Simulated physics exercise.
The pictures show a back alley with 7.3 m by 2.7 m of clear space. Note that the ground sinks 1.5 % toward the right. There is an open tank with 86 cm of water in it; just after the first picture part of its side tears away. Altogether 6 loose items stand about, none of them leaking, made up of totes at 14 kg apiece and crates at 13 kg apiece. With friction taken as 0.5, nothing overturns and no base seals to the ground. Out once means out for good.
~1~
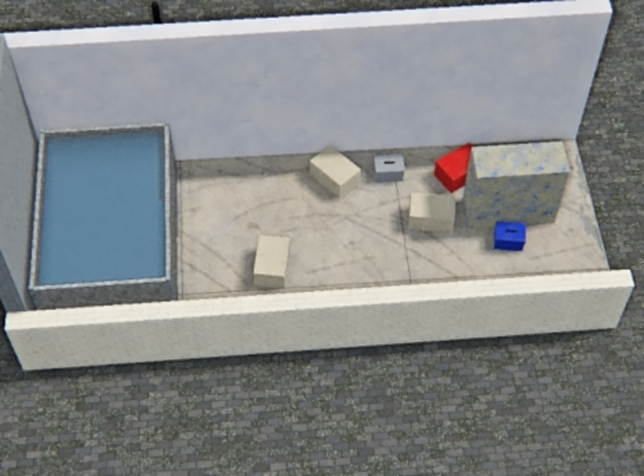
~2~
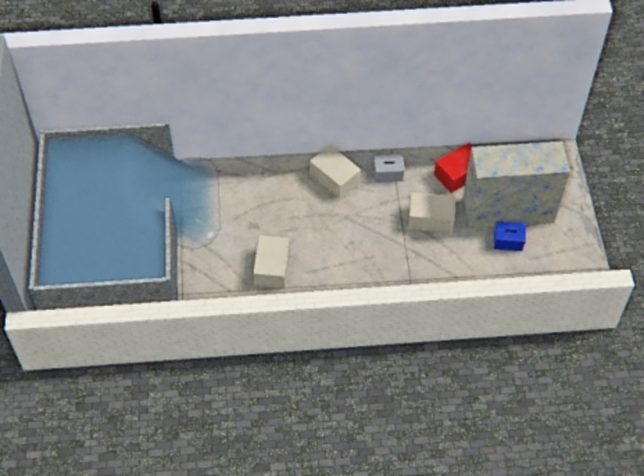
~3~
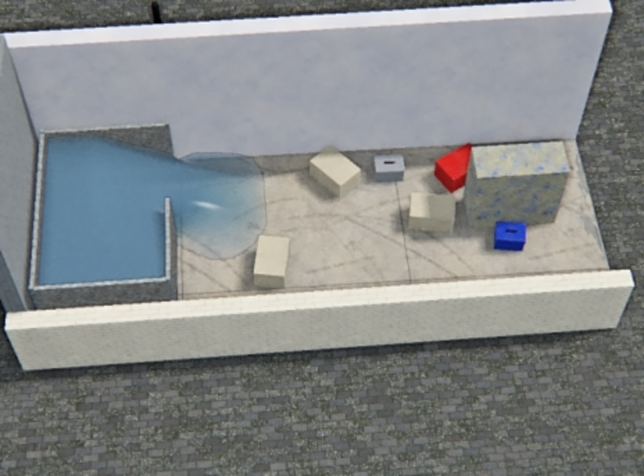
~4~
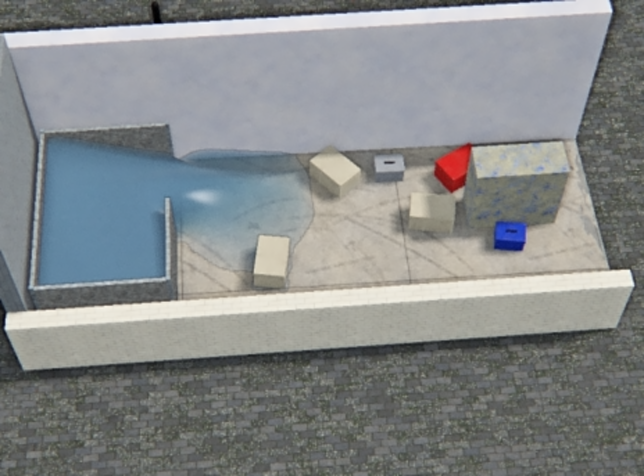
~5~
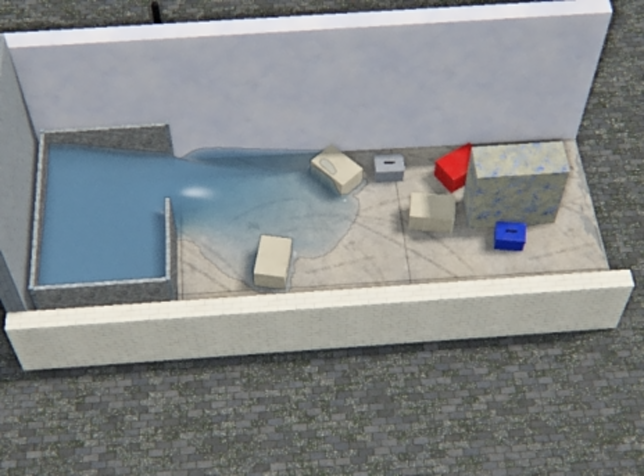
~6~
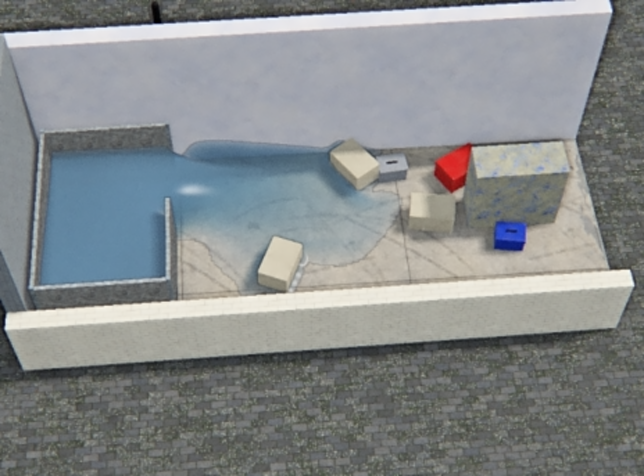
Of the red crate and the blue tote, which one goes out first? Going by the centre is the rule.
The red one.
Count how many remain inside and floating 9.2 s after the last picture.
Answer: 0.
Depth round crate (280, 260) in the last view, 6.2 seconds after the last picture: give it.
About 4 cm.
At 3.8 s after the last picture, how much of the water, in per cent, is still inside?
58 %.
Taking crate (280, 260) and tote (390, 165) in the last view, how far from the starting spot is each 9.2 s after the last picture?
Log: Item 1 at 40 cm, item 2 washed out.
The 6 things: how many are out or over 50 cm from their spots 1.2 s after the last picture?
I get 5.
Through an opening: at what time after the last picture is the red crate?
1.0 s or so.
Then, 1.2 s after the last picture the red crate has gone out (1.1 s after the last picture); the blue tote is near (515, 231), 0.1 m from its start, aground; 2 of 6 are out; 2 afloat.
Then, 3.8 s after the last picture the red crate has gone out (1.1 s after the last picture); the blue tote is near (576, 213), 1.0 m from its start, aground; 4 of 6 are out; 1 afloat.
Then, 6.2 s after the last picture the red crate has gone out (1.1 s after the last picture); the blue tote is near (582, 207), 1.1 m from its start, aground; 4 of 6 are out; 0 afloat.
Then, 9.2 s after the last picture the red crate has gone out (1.1 s after the last picture); the blue tote is near (582, 207), 1.1 m from its start, aground; 4 of 6 are out; 0 afloat.
